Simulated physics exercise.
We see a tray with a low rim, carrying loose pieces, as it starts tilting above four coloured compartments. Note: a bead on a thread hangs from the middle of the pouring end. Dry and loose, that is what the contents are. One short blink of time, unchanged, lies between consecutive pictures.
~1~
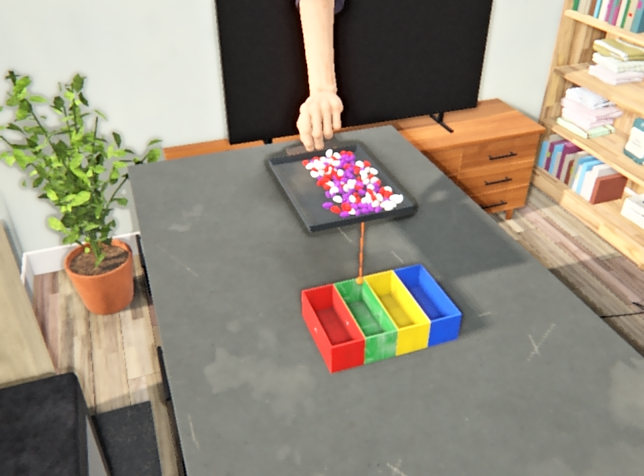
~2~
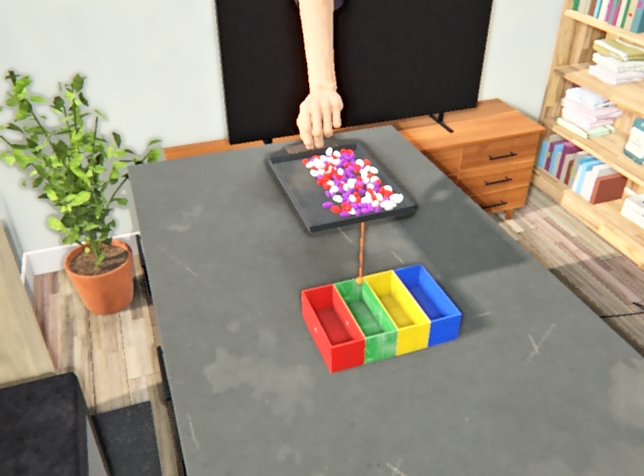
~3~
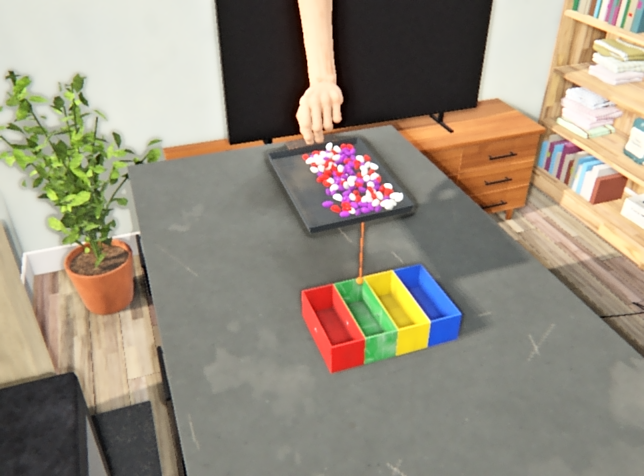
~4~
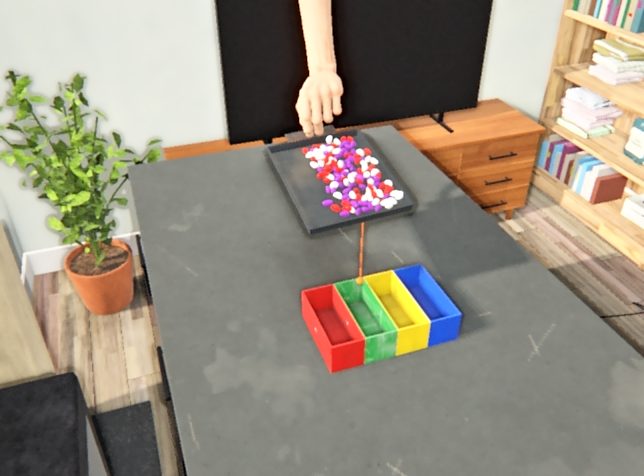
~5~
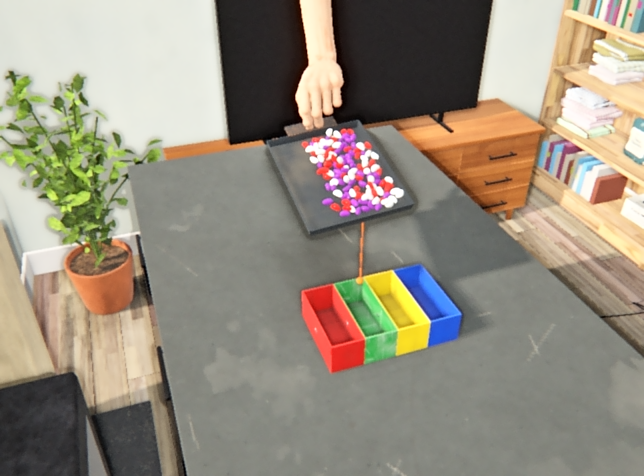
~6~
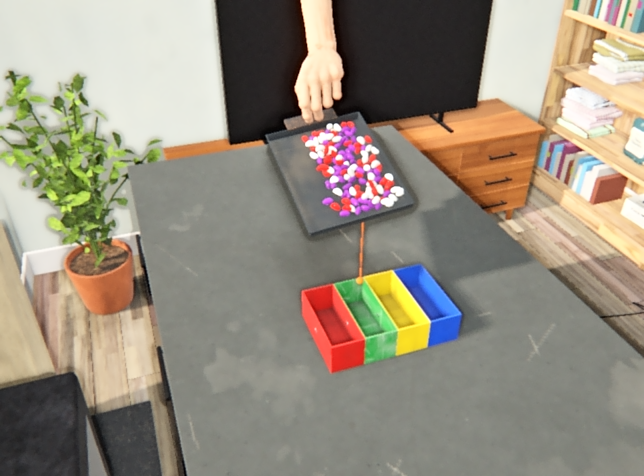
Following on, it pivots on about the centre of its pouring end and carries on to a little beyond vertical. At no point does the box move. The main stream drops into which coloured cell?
It drops into the red cell.
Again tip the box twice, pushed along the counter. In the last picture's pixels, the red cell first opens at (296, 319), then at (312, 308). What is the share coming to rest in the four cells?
Around 100 per cent for the first position, around 90 per cent for the second.
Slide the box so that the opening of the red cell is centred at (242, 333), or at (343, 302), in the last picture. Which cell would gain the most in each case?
At the first place the cell in yellow, at the second the red cell.
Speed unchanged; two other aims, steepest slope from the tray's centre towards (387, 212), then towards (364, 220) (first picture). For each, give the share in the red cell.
Roughly 0 percent, then 20 percent.
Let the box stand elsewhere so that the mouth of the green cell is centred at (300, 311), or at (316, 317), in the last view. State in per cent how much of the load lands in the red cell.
Trial 1 0%, trial 2 10%.
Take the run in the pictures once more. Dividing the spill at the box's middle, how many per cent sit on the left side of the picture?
Roughly 90 percent.
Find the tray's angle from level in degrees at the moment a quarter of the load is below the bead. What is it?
Angle: Close to 105°.
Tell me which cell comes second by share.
Green.
Soon, tray tipped steeply; nearly all on the tray; a small part falling or outside the box.
A while on, tray tipped past a quarter turn; about a third on the tray; a small part in the red cell; a stray few in the green cell; about half falling or outside the box.
Towards the end, tray tipped past a quarter turn; about half in the red cell; about a quarter in the green cell; a stray few in the yellow cell; about a third falling or outside the box.
Finally, tray tipped past a quarter turn; about half in the red cell; about a quarter in the green cell; a stray few in the yellow cell; none in the blue cell; about a third outside the box.
